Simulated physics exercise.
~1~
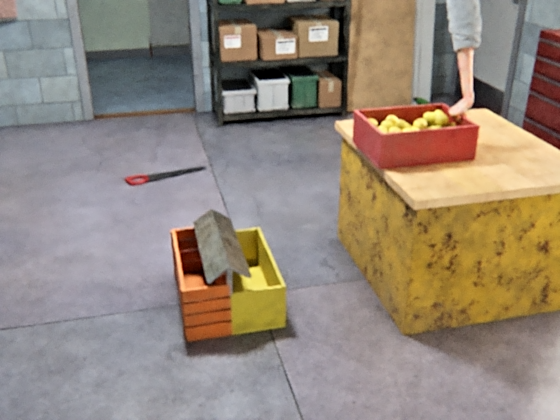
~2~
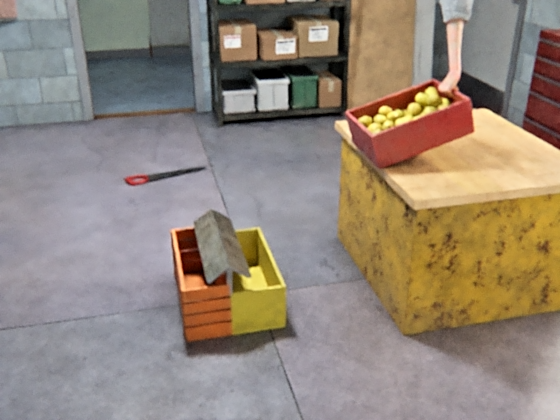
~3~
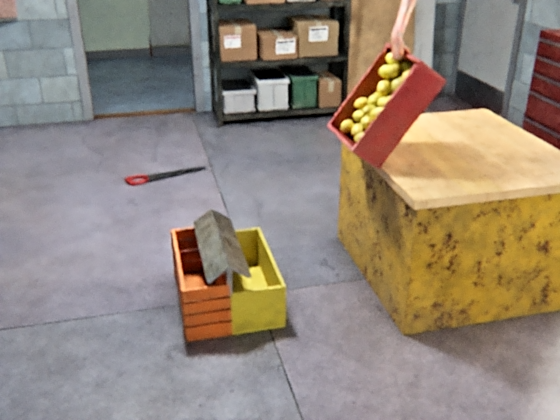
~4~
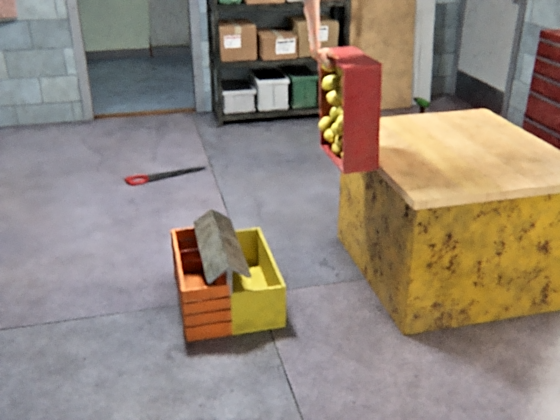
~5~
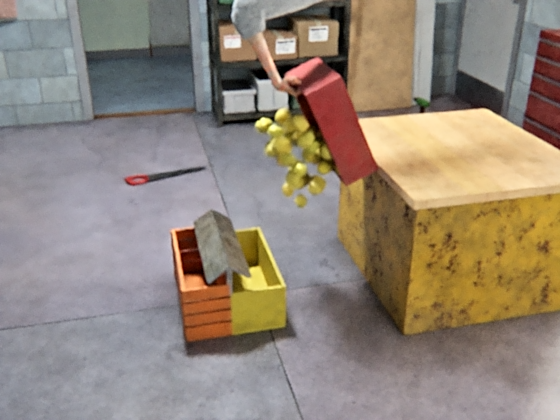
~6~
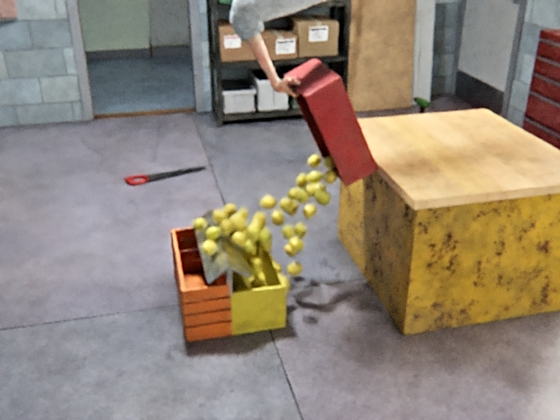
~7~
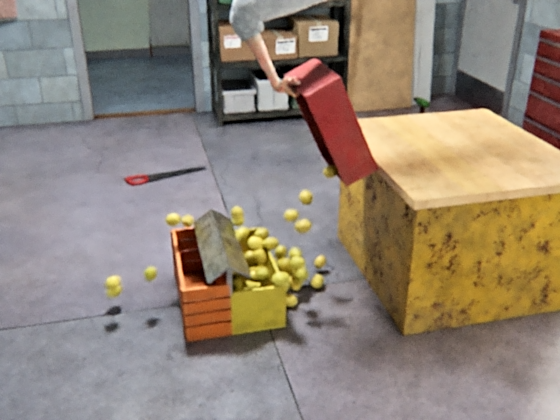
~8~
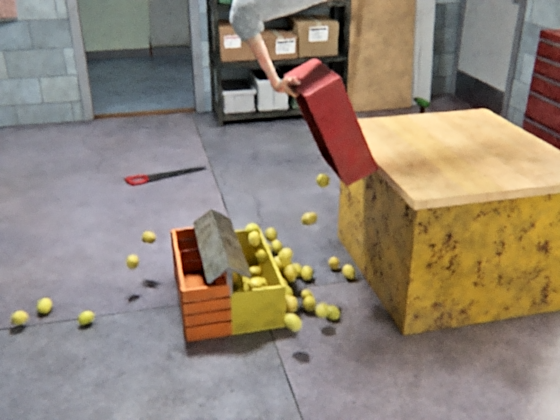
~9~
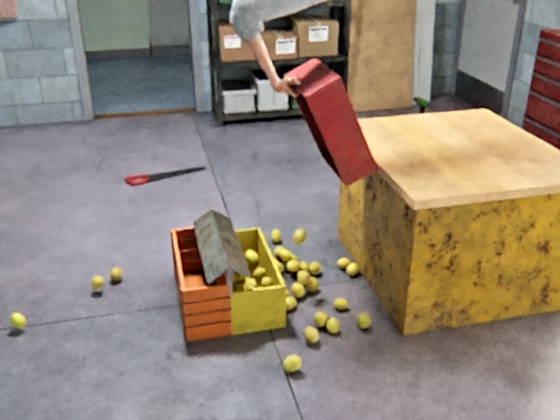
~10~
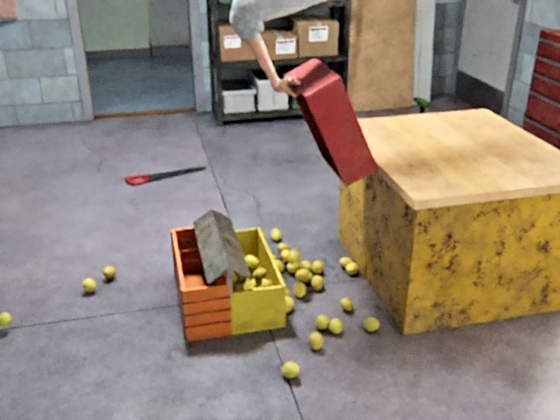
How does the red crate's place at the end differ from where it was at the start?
At the start the red crate sat upright on top of the bench, but by the end it was held steeply tipped, farther left, at the bench's left edge.
